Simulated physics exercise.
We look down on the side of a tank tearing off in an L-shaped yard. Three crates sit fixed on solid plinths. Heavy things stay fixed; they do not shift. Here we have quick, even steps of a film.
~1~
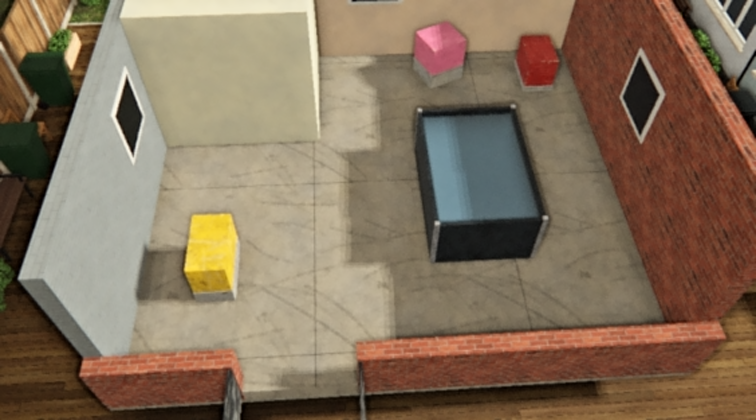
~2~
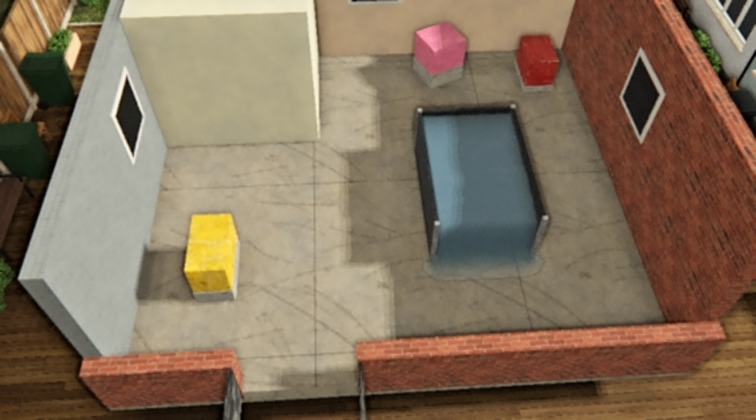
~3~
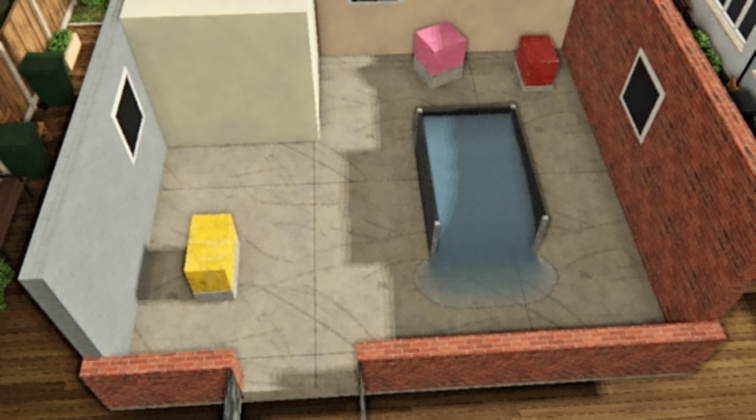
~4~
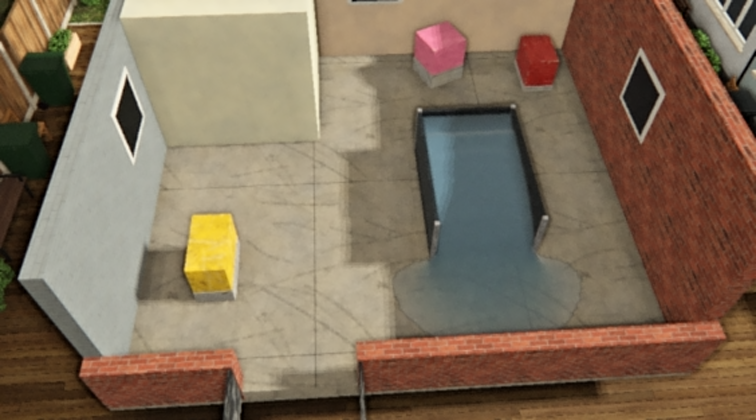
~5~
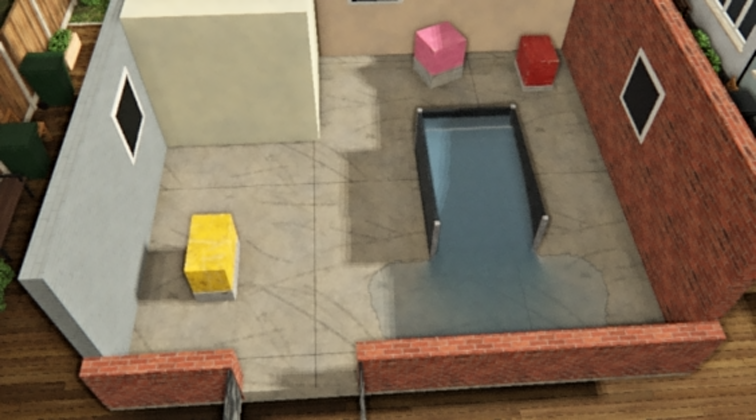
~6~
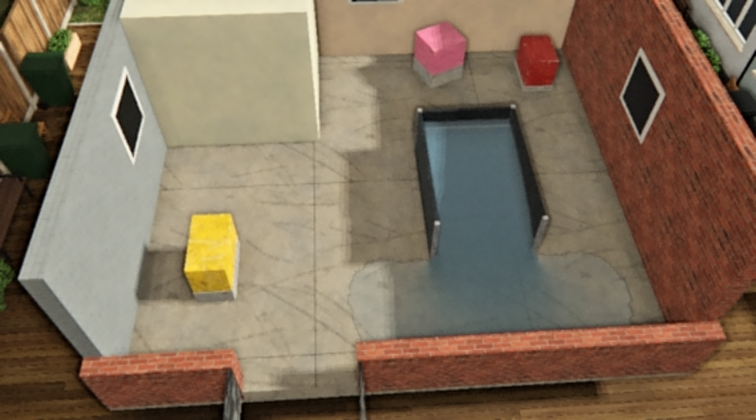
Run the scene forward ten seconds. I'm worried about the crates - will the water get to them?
Here is how it goes: The pink crate is spared; the yellow crate is spared; the red crate gets water on it.
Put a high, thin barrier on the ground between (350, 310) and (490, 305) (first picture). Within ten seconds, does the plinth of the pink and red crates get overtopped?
Pink: Untouched; red: Reached.
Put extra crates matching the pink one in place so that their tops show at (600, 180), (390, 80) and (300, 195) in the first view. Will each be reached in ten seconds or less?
Crate one is touched by the flood; crate two avoids the flood; crate three avoids the flood.
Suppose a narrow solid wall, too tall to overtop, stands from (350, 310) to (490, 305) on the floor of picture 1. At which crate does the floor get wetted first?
It's the yellow one.
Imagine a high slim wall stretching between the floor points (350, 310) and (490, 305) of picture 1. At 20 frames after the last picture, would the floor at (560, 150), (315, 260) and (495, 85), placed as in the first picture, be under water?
One after the other: Wet, under water, flooded.
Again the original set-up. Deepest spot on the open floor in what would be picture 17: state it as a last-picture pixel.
Near (675, 349).
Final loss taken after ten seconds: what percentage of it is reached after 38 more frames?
I get 60 percent.
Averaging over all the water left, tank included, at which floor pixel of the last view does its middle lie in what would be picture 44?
Centre of the water: Near (427, 207).
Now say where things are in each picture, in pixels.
In the first frame, still water in the water tank at (477, 165).
In the second frame, water pours out at (484, 246) and has run to (427, 264).
In the third frame, water pours out at (484, 247) and has run to (551, 279).
In the fourth frame, water pours out at (484, 249) and has run to (407, 308).
In the fifth frame, the front is at a hidden place, out from the gap at (484, 249).
In the sixth frame, water pours out at (484, 249) and has run to a hidden place.
A moment on, water covers 20 % of the floor; the pink crate not reached, the yellow crate not reached, the red crate not reached.
Next, water covers 35 % of the floor; the pink crate not reached, the yellow crate water round its plinth, the red crate not reached.
Then, water covers 65 % of the floor; the pink crate not reached, the yellow crate water round its plinth, the red crate water round its plinth.
Later, water covers 85 % of the floor; the pink crate water round its plinth, the yellow crate water round its plinth, the red crate water round its plinth.
In the end, water covers 100 % of the floor; the pink crate stayed above the water, the yellow crate stayed above the water, the red crate was topped.
